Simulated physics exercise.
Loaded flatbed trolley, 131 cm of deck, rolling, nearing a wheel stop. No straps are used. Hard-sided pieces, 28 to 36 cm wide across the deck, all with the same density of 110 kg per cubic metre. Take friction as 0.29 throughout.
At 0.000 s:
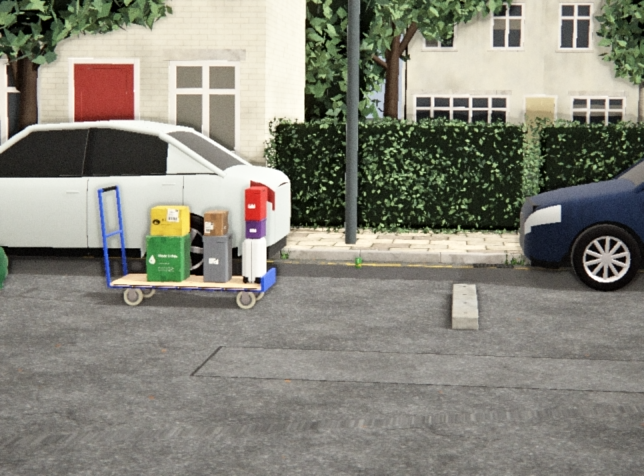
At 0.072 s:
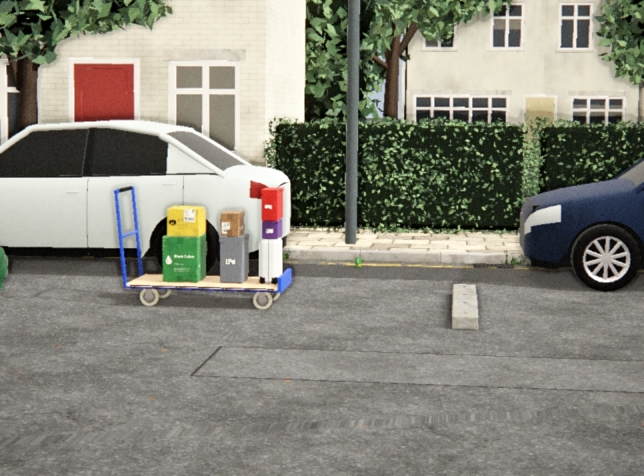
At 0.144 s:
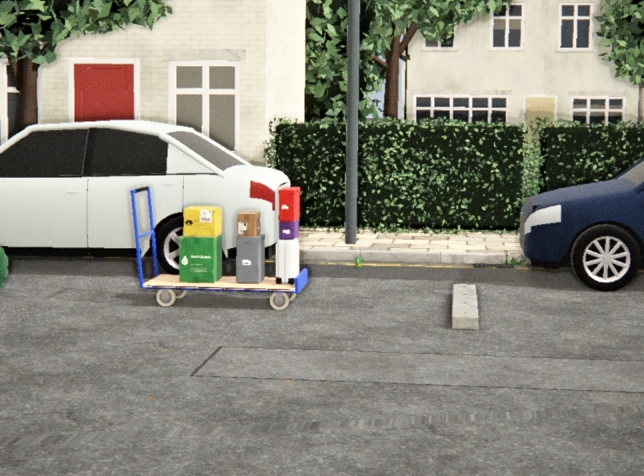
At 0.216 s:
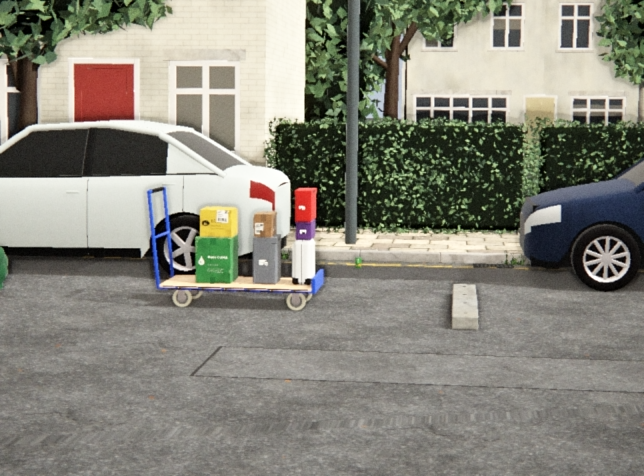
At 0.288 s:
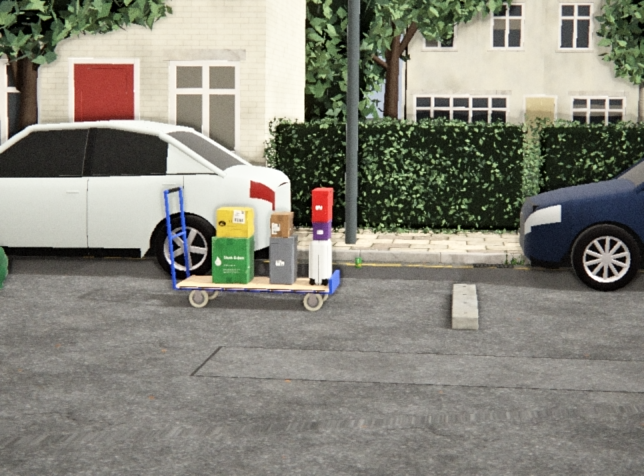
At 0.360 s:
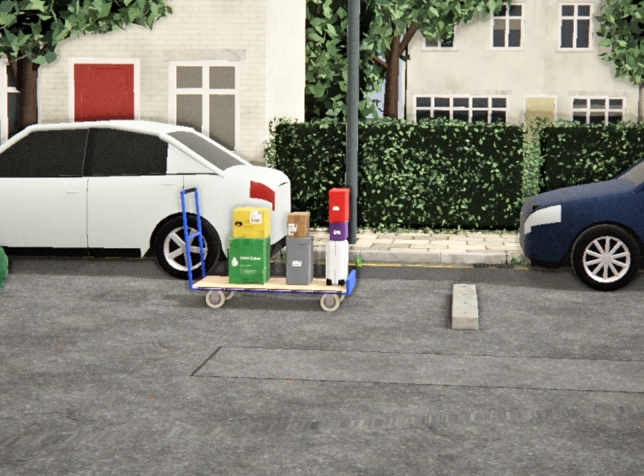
A blue flatbed trolley stacked with colourful boxes rolls right past a parked white car.
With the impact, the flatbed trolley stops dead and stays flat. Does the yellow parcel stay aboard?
Yes.
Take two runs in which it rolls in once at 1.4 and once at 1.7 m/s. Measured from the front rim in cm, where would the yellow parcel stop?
60 cm behind, then 40 cm behind.
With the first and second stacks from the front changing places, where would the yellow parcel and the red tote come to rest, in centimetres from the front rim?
Yellow 40 behind, red 50 past.
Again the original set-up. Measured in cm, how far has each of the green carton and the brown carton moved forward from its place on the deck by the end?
Green 30, brown 100; both in cm.
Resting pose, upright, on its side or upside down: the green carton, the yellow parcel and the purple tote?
At rest the green one is the right way up, the yellow one is the right way up and the purple one is top-down.
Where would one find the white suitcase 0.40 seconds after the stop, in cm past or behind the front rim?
Around 5 cm short of the front rim.
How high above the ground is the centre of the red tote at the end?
Close to 5 cm above the ground.
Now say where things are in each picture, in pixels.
Yellow parcel (170, 221), white suitcase (254, 260), rim corner (262, 288); 0 cm covered, 167 to go, in the first picture.
Yellow parcel (186, 221), white suitcase (271, 260), rim corner (279, 288); 14 cm covered, 153 to go, in the second picture.
Yellow parcel (203, 222), white suitcase (287, 261), rim corner (296, 289); 29 cm covered, 138 to go, in the third picture.
Yellow parcel (219, 222), white suitcase (304, 261), rim corner (313, 289); 43 cm covered, 124 to go, in the fourth picture.
Yellow parcel (235, 222), white suitcase (320, 262), rim corner (330, 290); 58 cm covered, 110 to go, in the fifth picture.
Yellow parcel (252, 223), white suitcase (337, 262), rim corner (347, 290); 72 cm covered, 95 to go. Speed about 2.0 m/s, in the sixth picture.
The wheels strike at 0.83 s.
After 0.98 s the yellow parcel is 61 cm behind the rim, tilted 0°, near (393, 226) in the last picture's view.
After 1.23 s the yellow parcel is 38 cm behind the rim, tilted 45°, near (420, 222) in the last picture's view.
After 1.63 s the yellow parcel is 43 cm behind the rim, tilted 15°, near (414, 226) in the last picture's view.
When all is still (1.9 s), past the rim, red tote, purple tote and brown carton; behind it, grey tote, yellow parcel, green carton and white suitcase.
